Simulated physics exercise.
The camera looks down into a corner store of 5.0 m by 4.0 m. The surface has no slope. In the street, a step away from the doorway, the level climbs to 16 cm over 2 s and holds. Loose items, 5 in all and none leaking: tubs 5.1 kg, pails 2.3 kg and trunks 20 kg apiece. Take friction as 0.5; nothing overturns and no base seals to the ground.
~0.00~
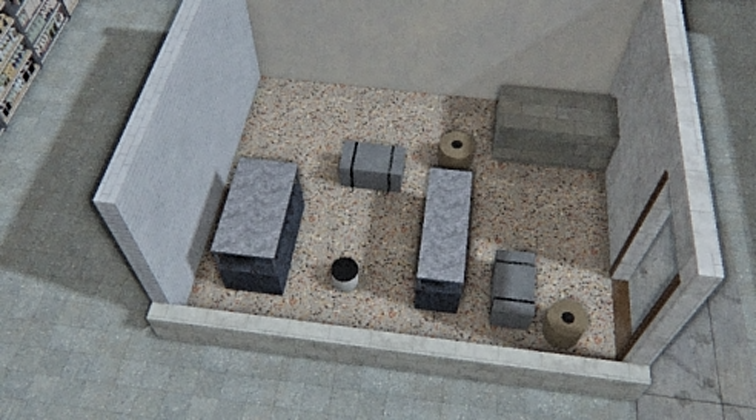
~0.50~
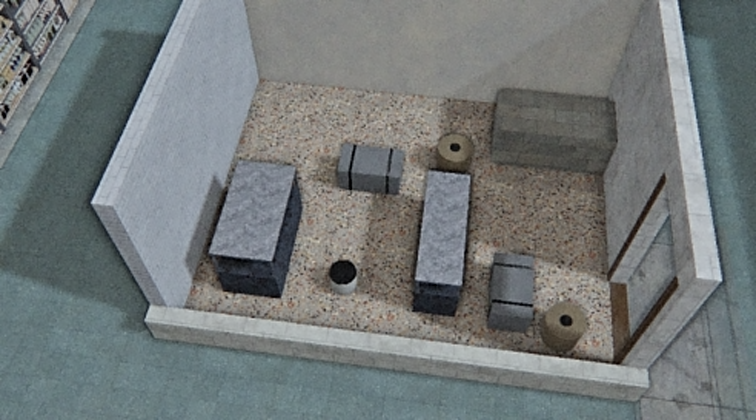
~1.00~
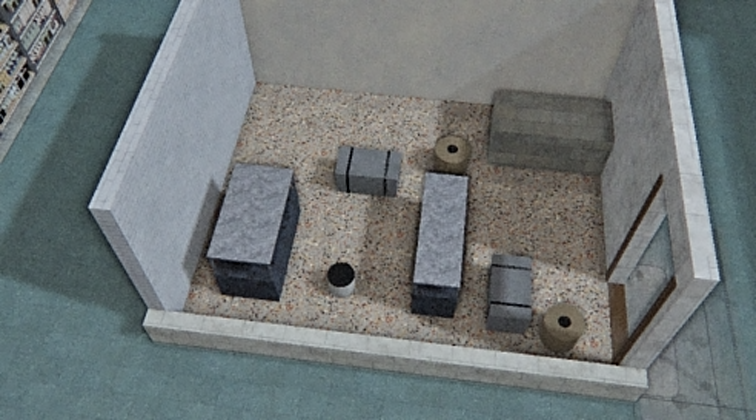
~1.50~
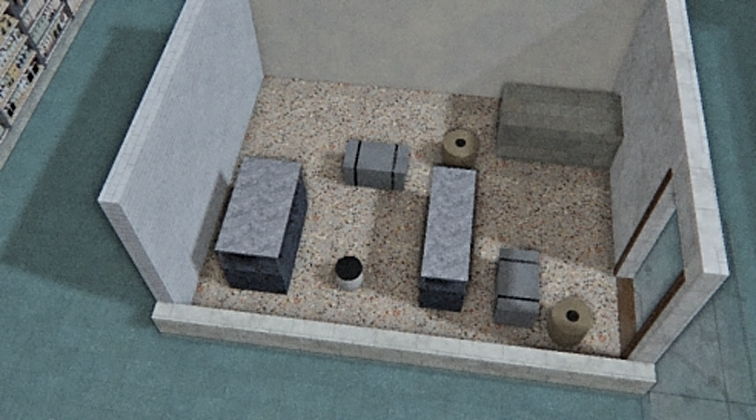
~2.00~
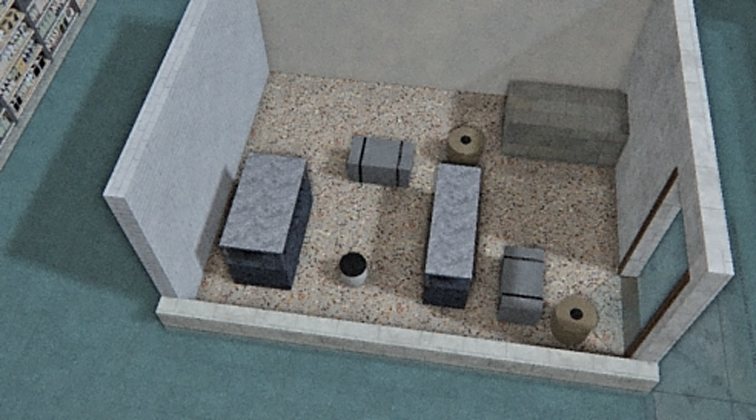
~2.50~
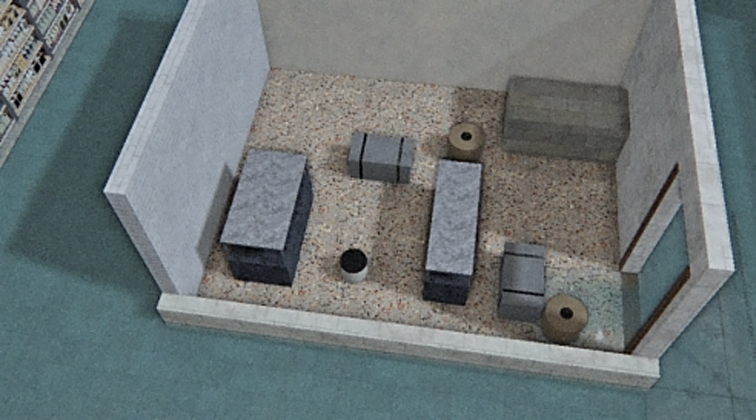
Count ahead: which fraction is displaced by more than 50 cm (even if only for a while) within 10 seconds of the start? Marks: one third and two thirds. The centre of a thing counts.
Share: At least two thirds.
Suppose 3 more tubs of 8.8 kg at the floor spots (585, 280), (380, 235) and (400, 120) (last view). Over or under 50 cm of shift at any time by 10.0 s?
In turn: More, less, under.
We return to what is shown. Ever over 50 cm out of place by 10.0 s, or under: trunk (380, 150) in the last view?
It is under.
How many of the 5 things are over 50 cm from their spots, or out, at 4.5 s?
I count 1.
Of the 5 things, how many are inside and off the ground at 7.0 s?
At that moment 2.
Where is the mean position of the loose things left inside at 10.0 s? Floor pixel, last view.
Around (375, 192).
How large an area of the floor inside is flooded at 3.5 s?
Roughly 3.5 m2.
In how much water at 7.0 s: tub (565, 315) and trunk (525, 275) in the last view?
About 5 and 9 cm.
After 3.5 s 1 of 5 are over 50 cm from their spots; 1 afloat.
After 4.5 s 1 of 5 are over 50 cm from their spots; 1 afloat.
After 7.0 s 2 of 5 are over 50 cm from their spots; 2 afloat.
After 10.0 s 4 of 5 are over 50 cm from their spots, and 4 have been at some point; 2 afloat.
